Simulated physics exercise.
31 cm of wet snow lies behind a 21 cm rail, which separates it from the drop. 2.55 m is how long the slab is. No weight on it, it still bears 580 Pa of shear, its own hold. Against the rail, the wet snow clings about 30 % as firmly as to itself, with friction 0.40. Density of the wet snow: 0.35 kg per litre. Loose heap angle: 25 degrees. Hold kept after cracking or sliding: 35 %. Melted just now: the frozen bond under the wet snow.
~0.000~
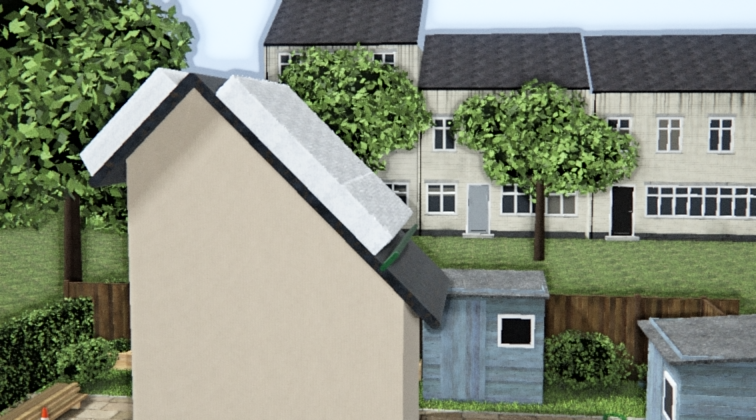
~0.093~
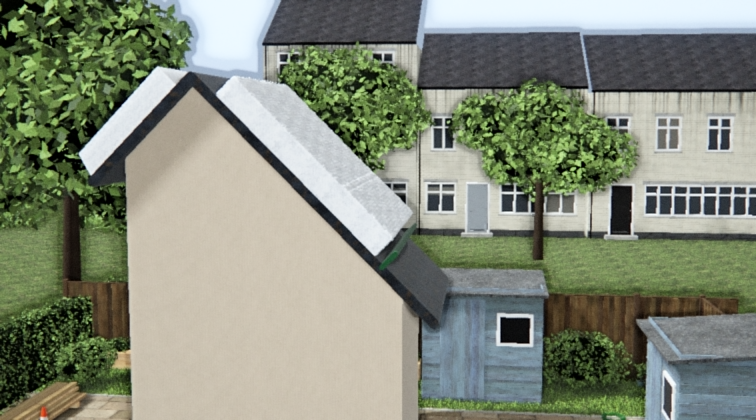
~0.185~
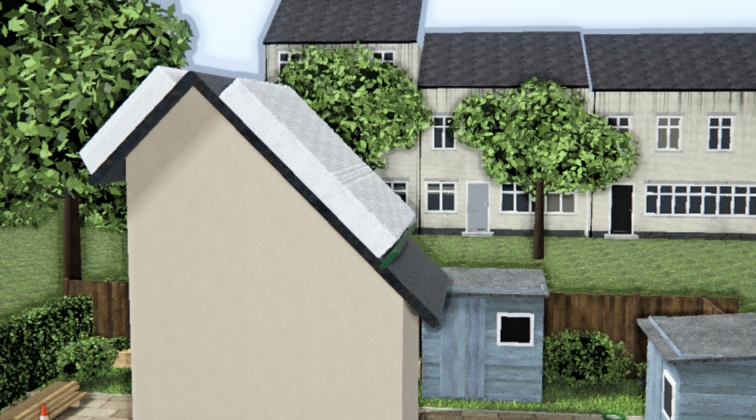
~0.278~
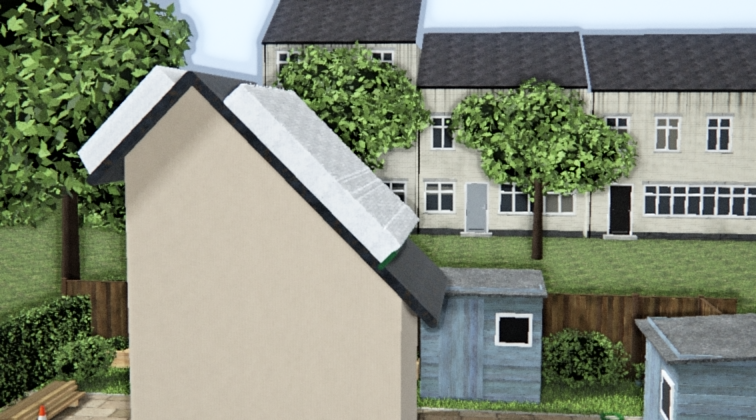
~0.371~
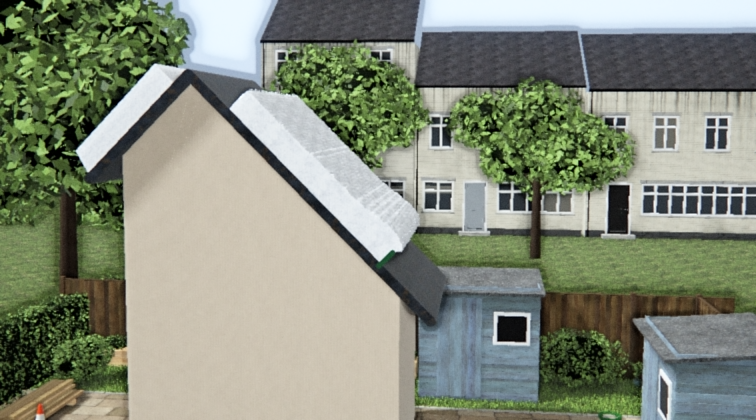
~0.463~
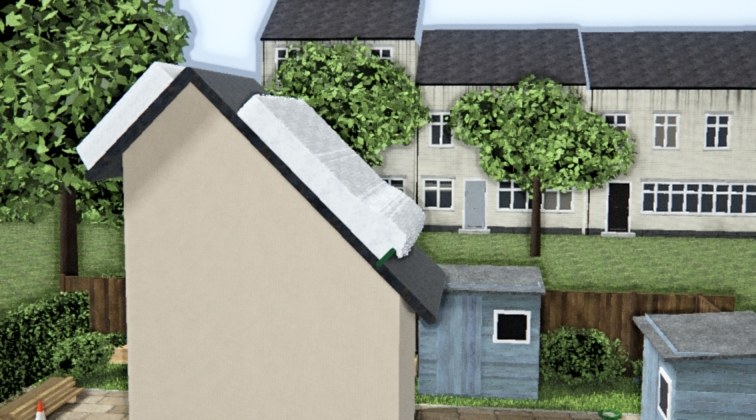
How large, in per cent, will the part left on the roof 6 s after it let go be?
My estimate is about 37 per cent.
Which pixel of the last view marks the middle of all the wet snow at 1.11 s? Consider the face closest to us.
Estimated pixel: (383, 240).
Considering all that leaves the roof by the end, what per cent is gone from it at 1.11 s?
The value is close to 30 %.
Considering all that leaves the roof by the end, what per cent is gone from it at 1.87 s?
80 %.
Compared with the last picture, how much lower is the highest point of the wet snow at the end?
Around 1.0 m.
After 1.11 s, 83 % of the snow is on the roof.
After 1.87 s, 49 % of the snow is on the roof.
After 2.64 s, 44 % of the snow is on the roof.
After 3.40 s, 37 % of the snow is on the roof.
After 6.00 s, 37 % of the snow is on the roof.
